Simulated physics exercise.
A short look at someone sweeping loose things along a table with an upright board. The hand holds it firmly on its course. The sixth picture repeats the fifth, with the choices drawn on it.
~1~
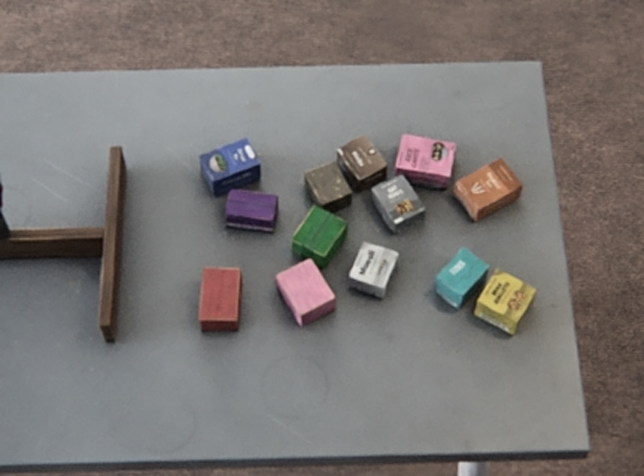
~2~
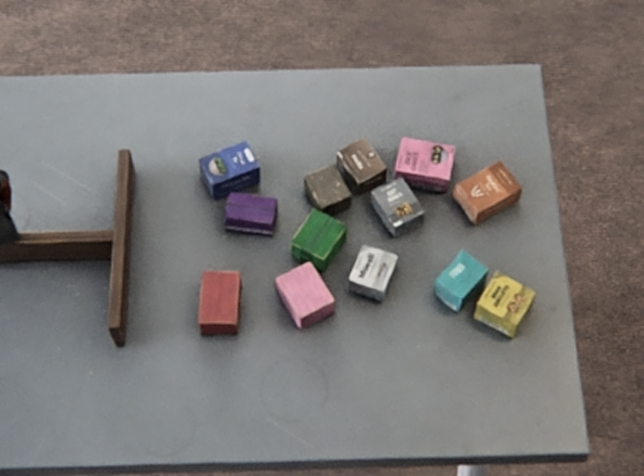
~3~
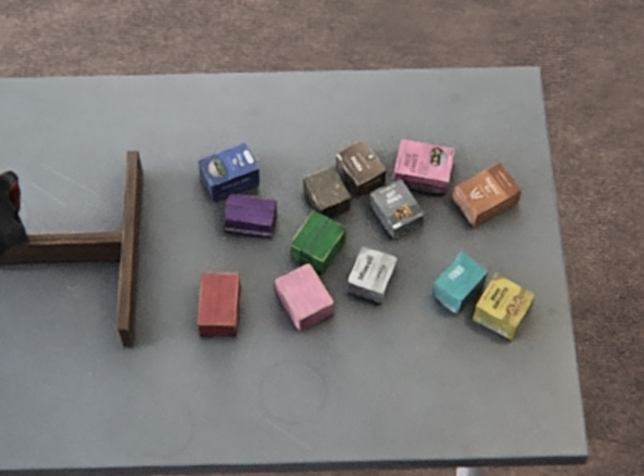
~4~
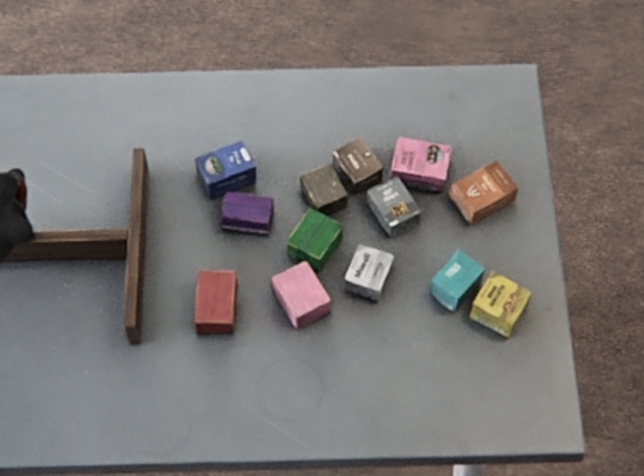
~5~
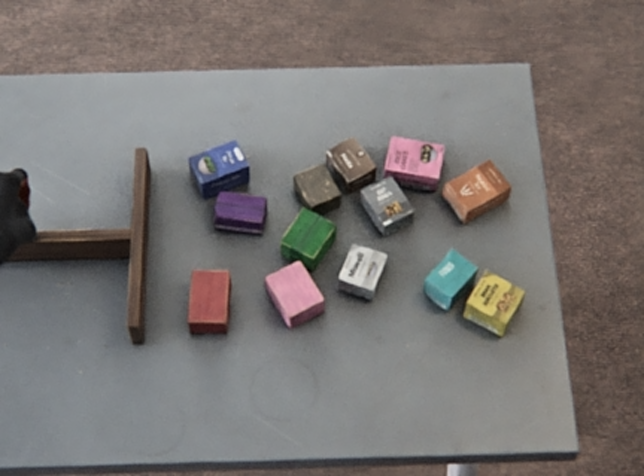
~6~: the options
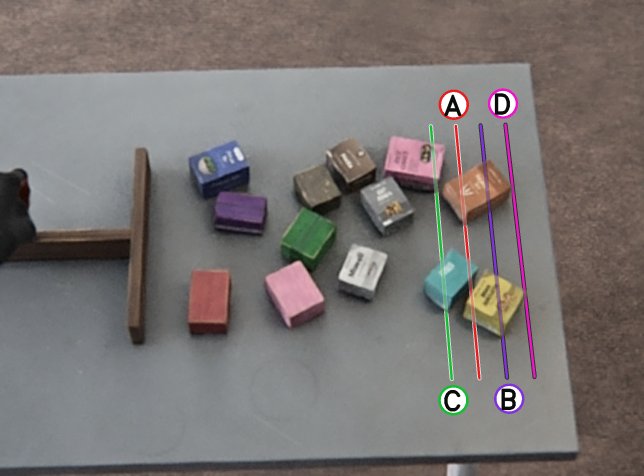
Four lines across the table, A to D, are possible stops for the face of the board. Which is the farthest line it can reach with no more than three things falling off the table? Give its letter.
Up to line C.
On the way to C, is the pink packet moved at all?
Yes.
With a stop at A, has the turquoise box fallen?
By then, yes.
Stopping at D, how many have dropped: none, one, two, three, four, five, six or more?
In all, six or more.
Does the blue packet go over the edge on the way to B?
By then, no.
On the marked copy, A at (467, 245); B at (493, 245); C at (441, 246); D at (519, 244).
Taking C. A third of the way, board (247, 231); blue packet (280, 175); red block (274, 300).
Two thirds of the way, board (356, 228); orange packet (515, 195); pink packet (481, 151).
When it is over, board (438, 226); pink packet over the edge; orange packet over the edge; two fallen.
As for the rest, A drops five; B drops seven; D drops eight.
